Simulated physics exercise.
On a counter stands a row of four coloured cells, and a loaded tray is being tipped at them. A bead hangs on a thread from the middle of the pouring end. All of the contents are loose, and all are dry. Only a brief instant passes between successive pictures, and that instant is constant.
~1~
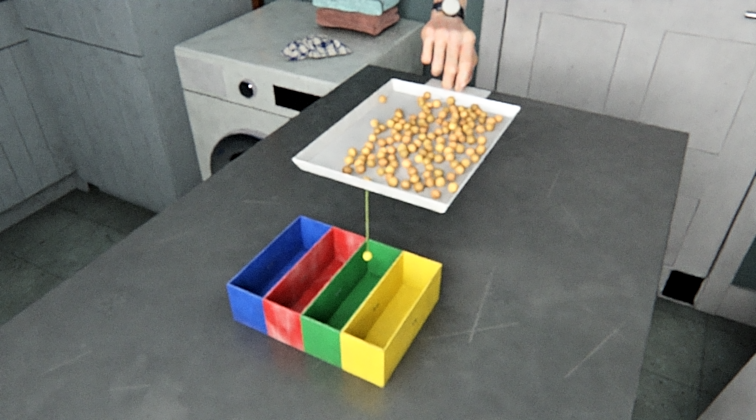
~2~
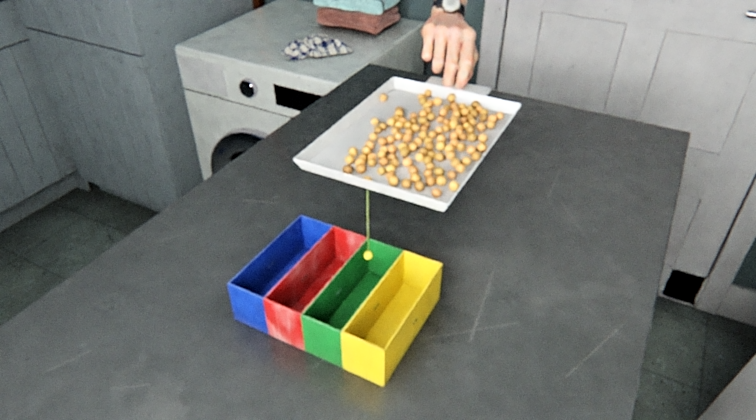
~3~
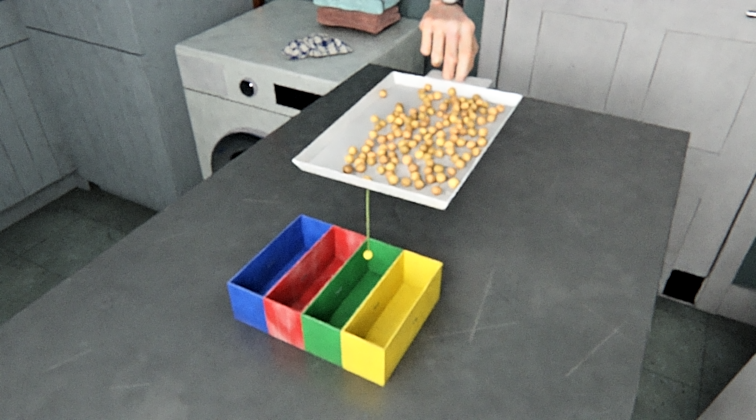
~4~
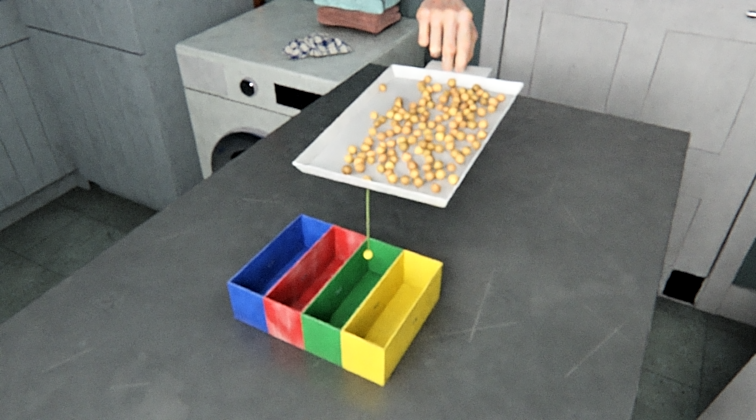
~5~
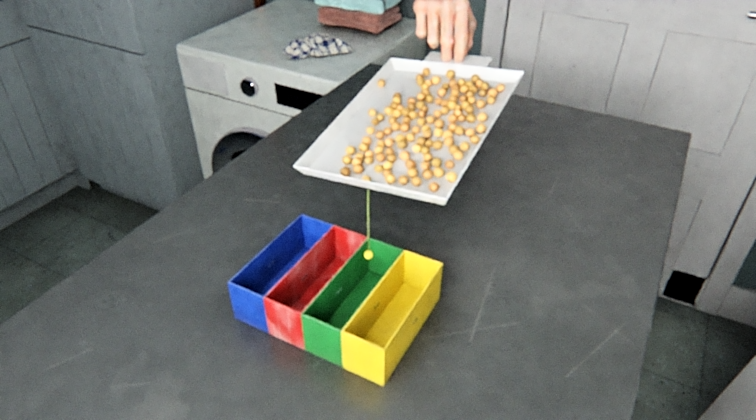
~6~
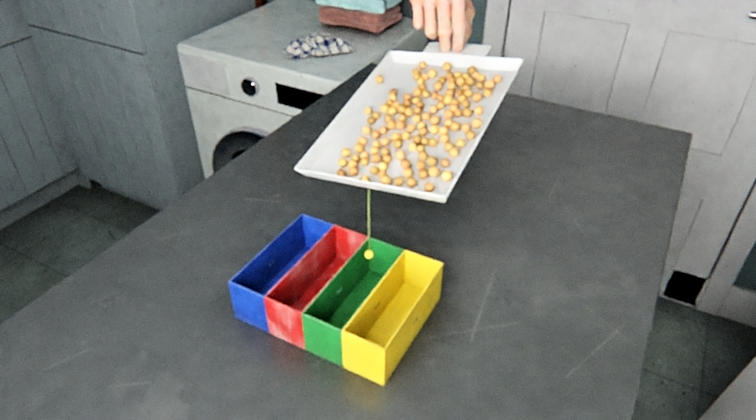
A hand held a white tray of round wooden beads above blue, red, green and yellow boxes on a counter, then gradually raised its far end, tilting it toward the left corner as the beads shifted slightly.
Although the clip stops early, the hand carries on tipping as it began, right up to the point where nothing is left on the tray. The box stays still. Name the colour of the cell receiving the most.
That is the blue one.
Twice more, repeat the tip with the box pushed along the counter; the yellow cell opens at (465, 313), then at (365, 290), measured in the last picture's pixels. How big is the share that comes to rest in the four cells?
In order: 10 per cent and 100 per cent.
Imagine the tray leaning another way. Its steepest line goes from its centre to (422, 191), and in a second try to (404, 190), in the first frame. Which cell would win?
Case 1 - yellow. Case 2 - the cell in yellow.
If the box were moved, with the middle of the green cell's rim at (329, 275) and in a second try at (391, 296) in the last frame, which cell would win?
Try one: Red; try two: The cell in blue.
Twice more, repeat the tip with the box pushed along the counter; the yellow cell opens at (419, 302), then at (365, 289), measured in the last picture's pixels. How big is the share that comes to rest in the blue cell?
50 %, then 20 %.
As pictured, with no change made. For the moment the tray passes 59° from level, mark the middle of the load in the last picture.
Roughly at (314, 199).
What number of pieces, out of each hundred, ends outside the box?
Some 10 percent of the load.
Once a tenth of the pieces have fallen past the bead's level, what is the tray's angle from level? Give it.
Roughly 50°.
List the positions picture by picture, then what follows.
Corners of the pouring end (300, 158) and (444, 201), level; middle of the load (432, 136), round wooden beads; bead on its thread (368, 256); blue cell (248, 306); red cell (284, 322); green cell (322, 338); yellow cell (363, 356), in the first frame.
Corners of the pouring end (301, 157) and (444, 200), level; middle of the load (432, 135), in the second frame.
Corners of the pouring end (301, 159) and (444, 198), tipped barely, lowest at the left corner; middle of the load (432, 130), in the third frame.
Corners of the pouring end (301, 161) and (443, 196), tipped a little, lowest at the left corner; middle of the load (432, 125), in the fourth frame.
Corners of the pouring end (301, 164) and (443, 194), tipped a little, lowest at the left corner; middle of the load (430, 120), in the fifth frame.
Corners of the pouring end (302, 166) and (442, 192), tipped clearly, lowest at the left corner; middle of the load (426, 116), almost all on the move; blue cell (249, 304); red cell (285, 320); green cell (323, 337); yellow cell (364, 355), in the sixth frame.
Just after the last frame, tray tipped steeply; roughly half on the tray; roughly a quarter in the blue cell; about a tenth in the red cell; just a few in the green cell; roughly a quarter falling or outside the box.
A moment on, tray tipped right over; roughly two thirds in the blue cell; roughly a third in the red cell; just a few in the green cell; just a few in the yellow cell; about a tenth falling or outside the box.
Further on, tray tipped past a quarter turn; roughly two thirds in the blue cell; roughly a third in the red cell; just a few in the green cell; just a few in the yellow cell; about a tenth falling or outside the box.
When it is over, tray tipped past a quarter turn; roughly two thirds in the blue cell; roughly a third in the red cell; just a few in the green cell; just a few in the yellow cell; about a tenth outside the box.
